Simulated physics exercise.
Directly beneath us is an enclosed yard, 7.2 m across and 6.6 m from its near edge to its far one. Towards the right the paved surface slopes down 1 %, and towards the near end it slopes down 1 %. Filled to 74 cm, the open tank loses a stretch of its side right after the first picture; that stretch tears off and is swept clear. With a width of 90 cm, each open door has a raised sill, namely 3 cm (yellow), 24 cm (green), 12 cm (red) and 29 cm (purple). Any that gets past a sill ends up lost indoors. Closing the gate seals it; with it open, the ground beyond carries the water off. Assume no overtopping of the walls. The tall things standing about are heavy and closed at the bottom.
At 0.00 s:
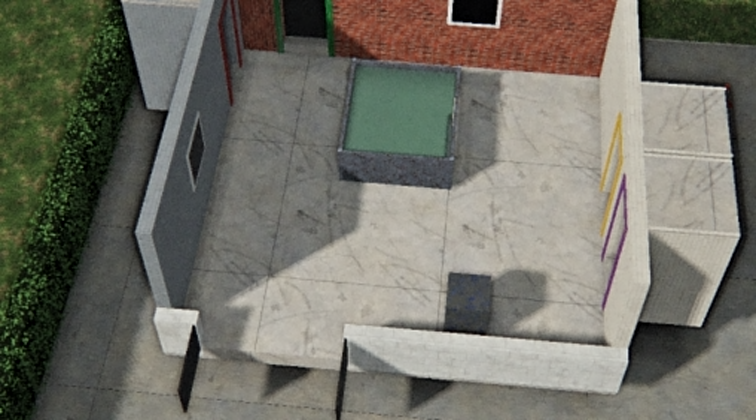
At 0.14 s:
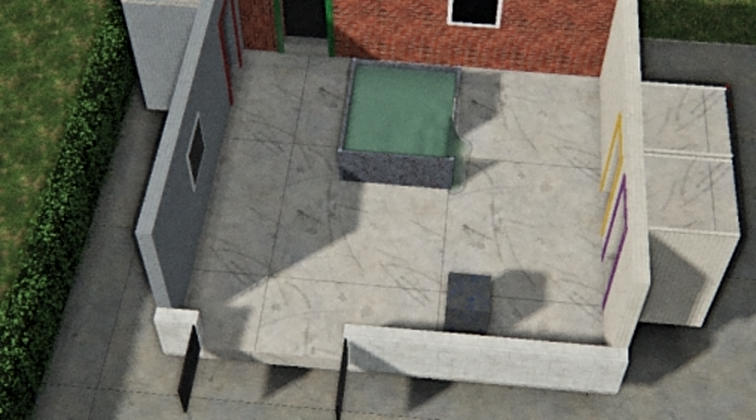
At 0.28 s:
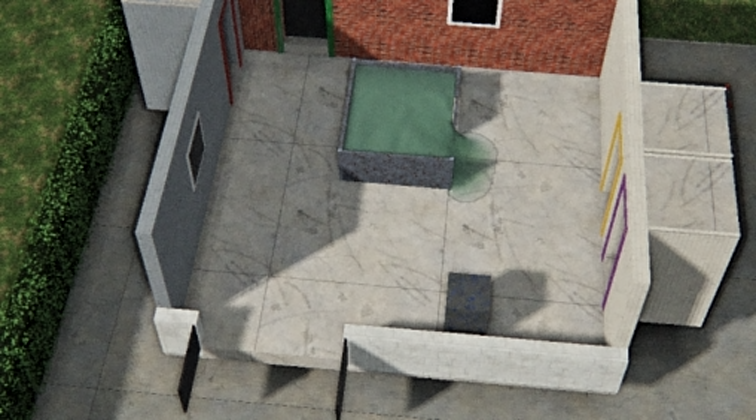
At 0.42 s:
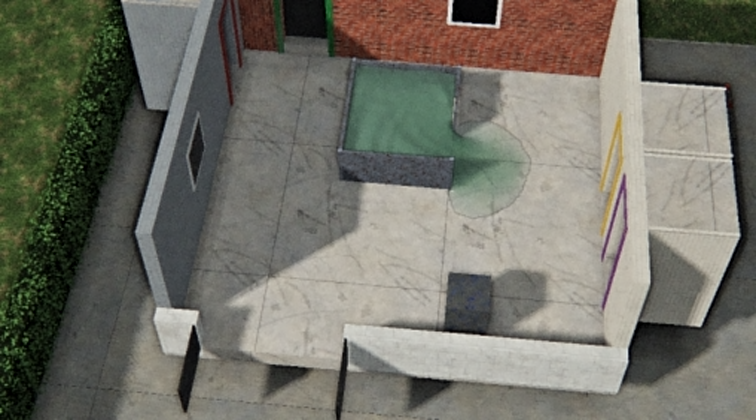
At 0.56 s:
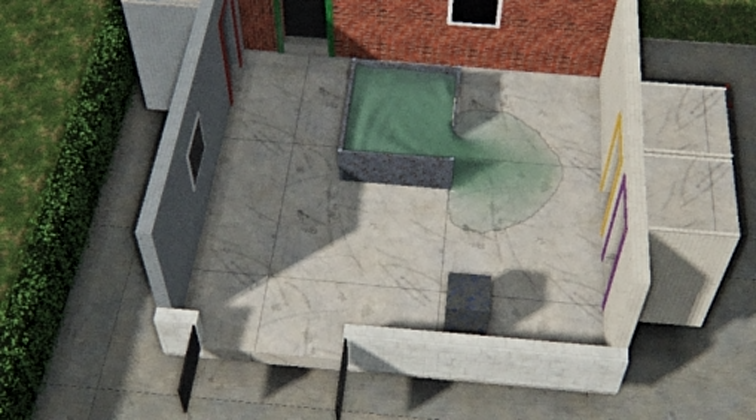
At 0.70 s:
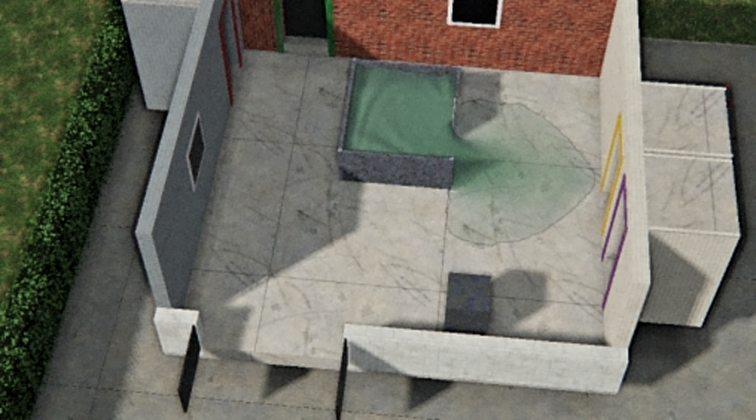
Green water pours from the open tank's right side and spreads across the paved yard.
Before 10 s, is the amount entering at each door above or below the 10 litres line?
The yellow door lets in a larger amount than the limit. The green door lets in a smaller amount than the limit. The red door lets in a smaller amount than the limit. The purple door lets in a smaller amount than the limit.
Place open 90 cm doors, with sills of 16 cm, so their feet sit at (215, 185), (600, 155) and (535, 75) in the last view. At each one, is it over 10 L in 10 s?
The first one doesn't reach it, the second one exceeds it, and the third one doesn't reach it.
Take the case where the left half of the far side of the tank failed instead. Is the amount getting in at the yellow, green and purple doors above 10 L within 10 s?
For yellow, too much; for green, too little; for purple, too little.
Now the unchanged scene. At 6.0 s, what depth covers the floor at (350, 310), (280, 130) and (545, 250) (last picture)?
Roughly 2, 0, 8 cm.
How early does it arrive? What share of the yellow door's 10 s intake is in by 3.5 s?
Some 50 in a hundred.
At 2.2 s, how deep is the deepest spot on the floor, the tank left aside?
I'd put it at close to 35 cm.
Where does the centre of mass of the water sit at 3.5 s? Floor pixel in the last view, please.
Near (483, 174).
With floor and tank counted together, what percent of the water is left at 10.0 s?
Still there: Roughly 72 %.
After 1.4 s water covers 25 % of the floor and is deepest (40 cm) near (460, 170); yellow door 15 cm at the sill, 65 L in, green door not reached, red door not reached, purple door 7 cm at the sill, 0 L in.
After 2.2 s water covers 30 % of the floor and is deepest (35 cm) near (594, 81); yellow door 20 cm at the sill, 231 L in, green door not reached, red door not reached, purple door 22 cm at the sill, 0 L in.
After 3.5 s water covers 40 % of the floor and is deepest (26 cm) near (598, 371); yellow door 19 cm at the sill, 427 L in, green door not reached, red door not reached, purple door 15 cm at the sill, 0 L in.
After 6.0 s water covers 65 % of the floor and is deepest (22 cm) near (598, 371); yellow door 14 cm at the sill, 628 L in, green door 4 cm at the sill, 0 L in, red door 7 cm at the sill, 0 L in, purple door 16 cm at the sill, 0 L in.
After 10.0 s water covers 95 % of the floor and is deepest (14 cm) near (587, 370); yellow door 12 cm at the sill, 836 L in, green door 3 cm at the sill, 0 L in, red door 4 cm at the sill, 0 L in, purple door 9 cm at the sill, 0 L in.
